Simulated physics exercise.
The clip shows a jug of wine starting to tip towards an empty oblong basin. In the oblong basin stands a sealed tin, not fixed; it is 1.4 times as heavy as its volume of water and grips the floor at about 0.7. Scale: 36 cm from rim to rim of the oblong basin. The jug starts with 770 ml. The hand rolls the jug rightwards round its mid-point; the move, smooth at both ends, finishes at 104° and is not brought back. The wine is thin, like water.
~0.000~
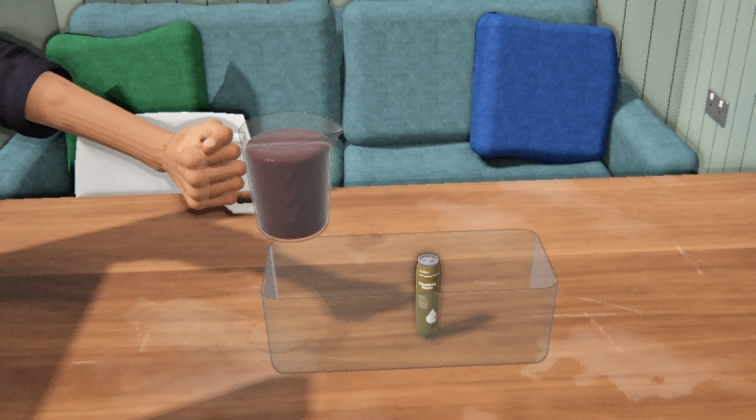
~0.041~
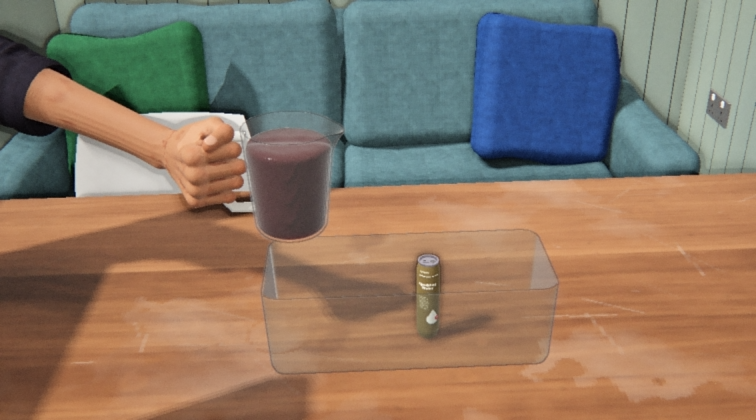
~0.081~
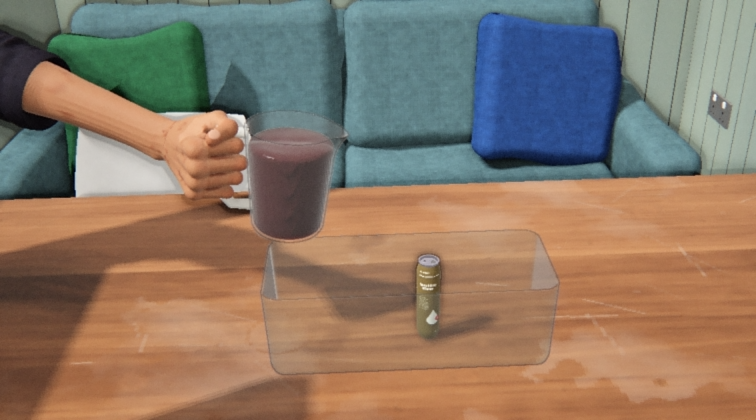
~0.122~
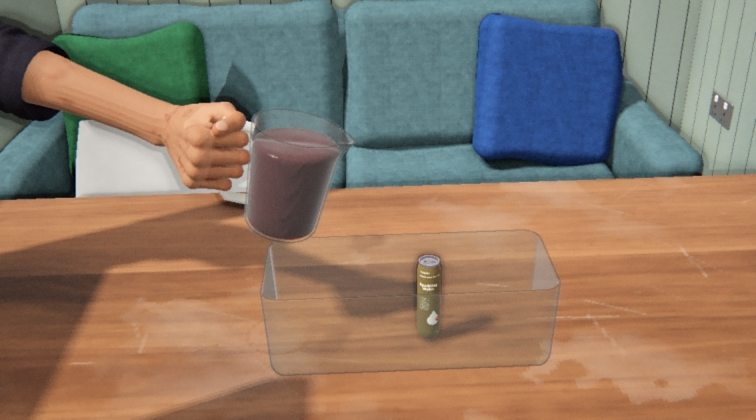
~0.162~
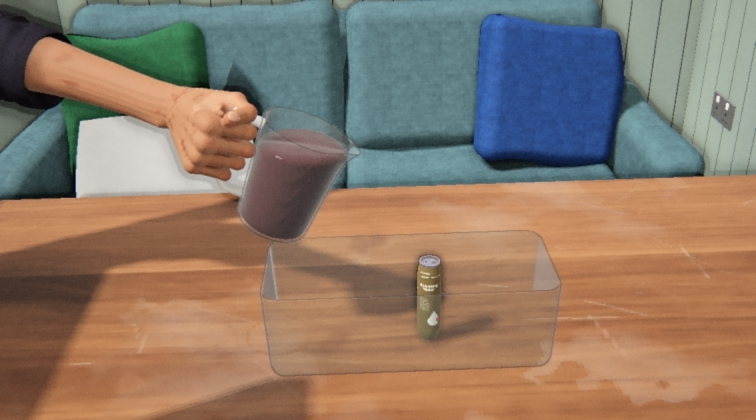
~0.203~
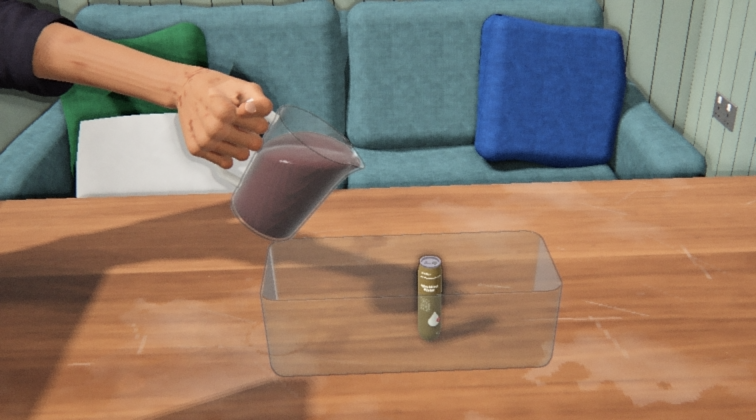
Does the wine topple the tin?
The tin falls.
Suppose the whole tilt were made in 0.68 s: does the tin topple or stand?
The tin falls.
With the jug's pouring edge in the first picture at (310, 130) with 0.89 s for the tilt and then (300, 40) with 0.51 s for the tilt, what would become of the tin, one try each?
First it stays up; then it falls.
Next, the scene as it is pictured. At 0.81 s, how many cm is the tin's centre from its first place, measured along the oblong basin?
Some 7 cm.
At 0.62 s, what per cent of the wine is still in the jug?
Some 16 per cent.
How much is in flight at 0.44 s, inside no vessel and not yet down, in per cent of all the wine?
Near 24 in a hundred.
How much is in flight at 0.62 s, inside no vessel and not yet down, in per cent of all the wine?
About 14 per cent.
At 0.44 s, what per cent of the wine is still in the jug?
Near 54 in a hundred.
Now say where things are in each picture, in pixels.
In the first picture, it leans 0°; its right rim is at (343, 127); the wine meets the walls at (245, 143) and (332, 140); the oblong basin's rim runs from (266, 269) to (547, 258); the tin's top is at (428, 263).
In the second picture, it leans 2°; its right rim is at (345, 129); the wine meets the walls at (246, 142) and (332, 141).
In the third picture, it leans 6°; its right rim is at (349, 133); the wine meets the walls at (248, 139) and (334, 143).
In the fourth picture, it leans 14°; its right rim is at (355, 140); the wine meets the walls at (253, 138) and (341, 146).
In the fifth picture, it leans 24°; its right rim is at (361, 151); the wine meets the walls at (255, 152) and (347, 148).
In the sixth picture, it leans 36°; its right rim is at (366, 165); the wine meets the walls at (247, 168) and (357, 154).
Then, 0.44 s in, the tilt is 100° and 55 per cent is still to pour; the tin stands where it began.
Then, 0.62 s in, the tilt is 104° and 16 per cent is still to pour; the tin leans 11°.
Then, 0.81 s in, the tilt is 104° and 3 per cent is still to pour; the tin lies on its side.
Then, 1.01 s in, the tilt is 104° and 0 per cent is still to pour; the tin lies on its side.
Finally, the tin lies on its side.
